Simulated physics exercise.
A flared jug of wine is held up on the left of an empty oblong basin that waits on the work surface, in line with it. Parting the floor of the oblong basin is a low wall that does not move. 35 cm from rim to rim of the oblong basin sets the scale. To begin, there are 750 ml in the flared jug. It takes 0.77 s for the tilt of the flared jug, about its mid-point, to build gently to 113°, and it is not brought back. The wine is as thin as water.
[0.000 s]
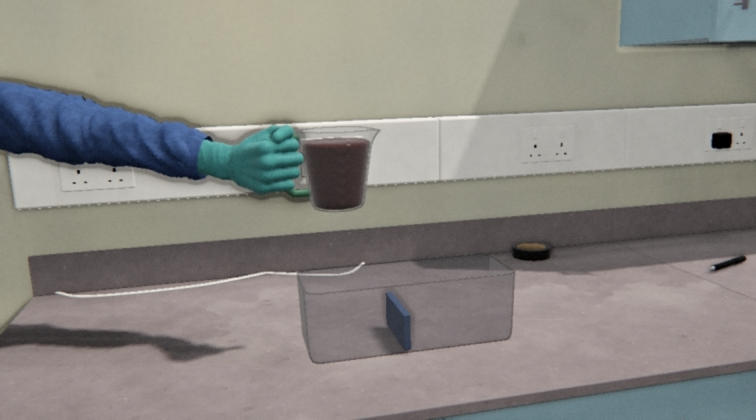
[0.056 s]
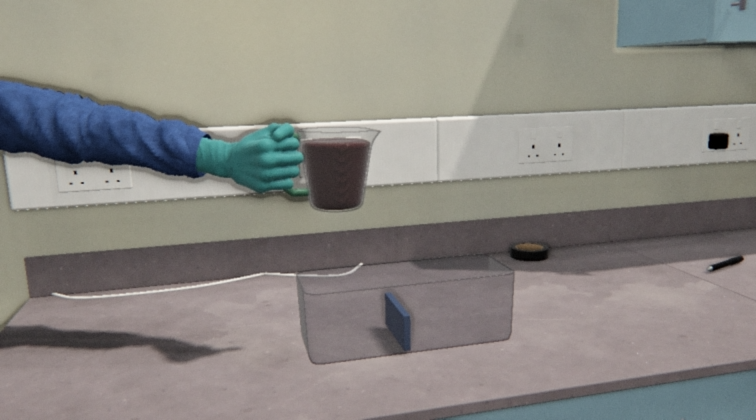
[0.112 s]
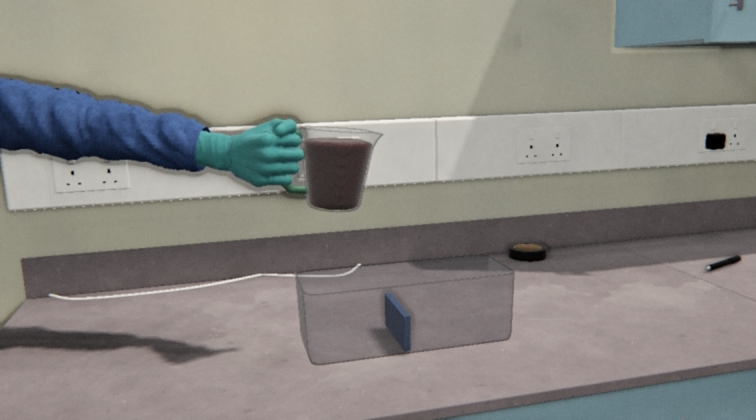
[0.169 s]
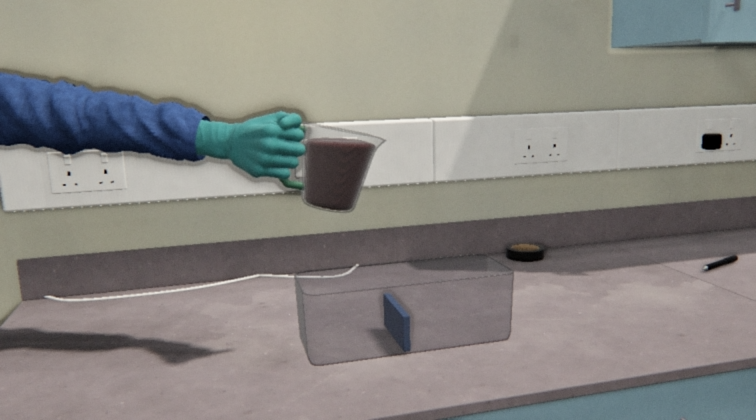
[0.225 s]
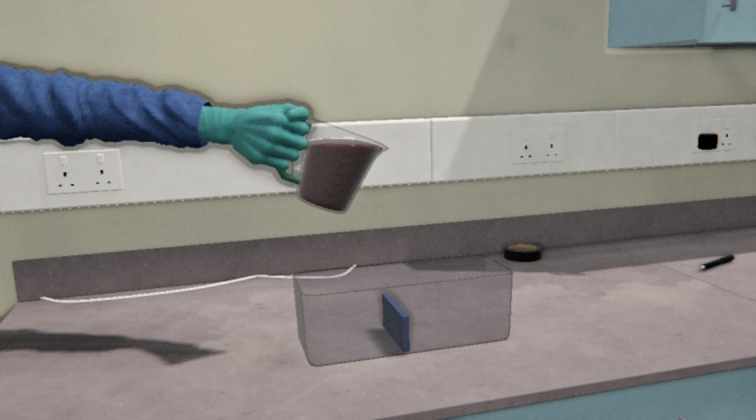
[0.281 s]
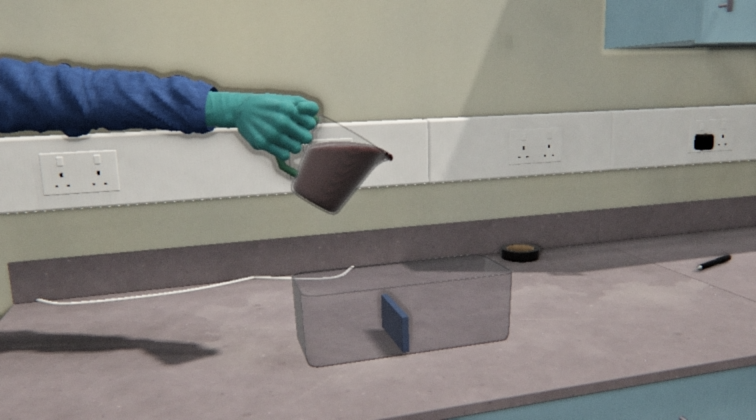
Gloved hand gradually tilting a flared jug of dark red liquid rightward above an empty clear oblong basin with a low blue divider.
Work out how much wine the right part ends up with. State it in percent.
I would put it at 93 per cent.
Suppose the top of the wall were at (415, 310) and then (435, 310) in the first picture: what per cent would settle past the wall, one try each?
65 % and 30 %.
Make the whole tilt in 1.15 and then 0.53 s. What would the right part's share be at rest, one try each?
95 per cent first, 85 per cent second.
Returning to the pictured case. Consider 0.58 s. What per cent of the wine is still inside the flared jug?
Roughly 46 per cent.
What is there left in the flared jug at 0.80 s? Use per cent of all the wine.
5 %.
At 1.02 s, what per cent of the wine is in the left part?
5 %.
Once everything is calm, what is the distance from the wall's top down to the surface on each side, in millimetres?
On the left it's about 60 mm; on the right, about 30 mm.
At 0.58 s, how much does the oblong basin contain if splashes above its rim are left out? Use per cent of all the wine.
Near 22 in a hundred.
Then, 0.58 s in, the tilt is 97° and 46 per cent is still to pour, 0 is left of the wall and 22 right of it.
Then, 0.80 s in, the tilt is 113° and 5 per cent is still to pour, 2 is left of the wall and 79 right of it.
Then, 1.02 s in, the tilt is 113° and 0 per cent is still to pour, 5 is left of the wall and 93 right of it.
Then, 1.27 s in, the tilt is 113° and 0 per cent is still to pour, 5 is left of the wall and 93 right of it.
Finally, 5 per cent lies left of the wall, 93 right of it and 2 outside.
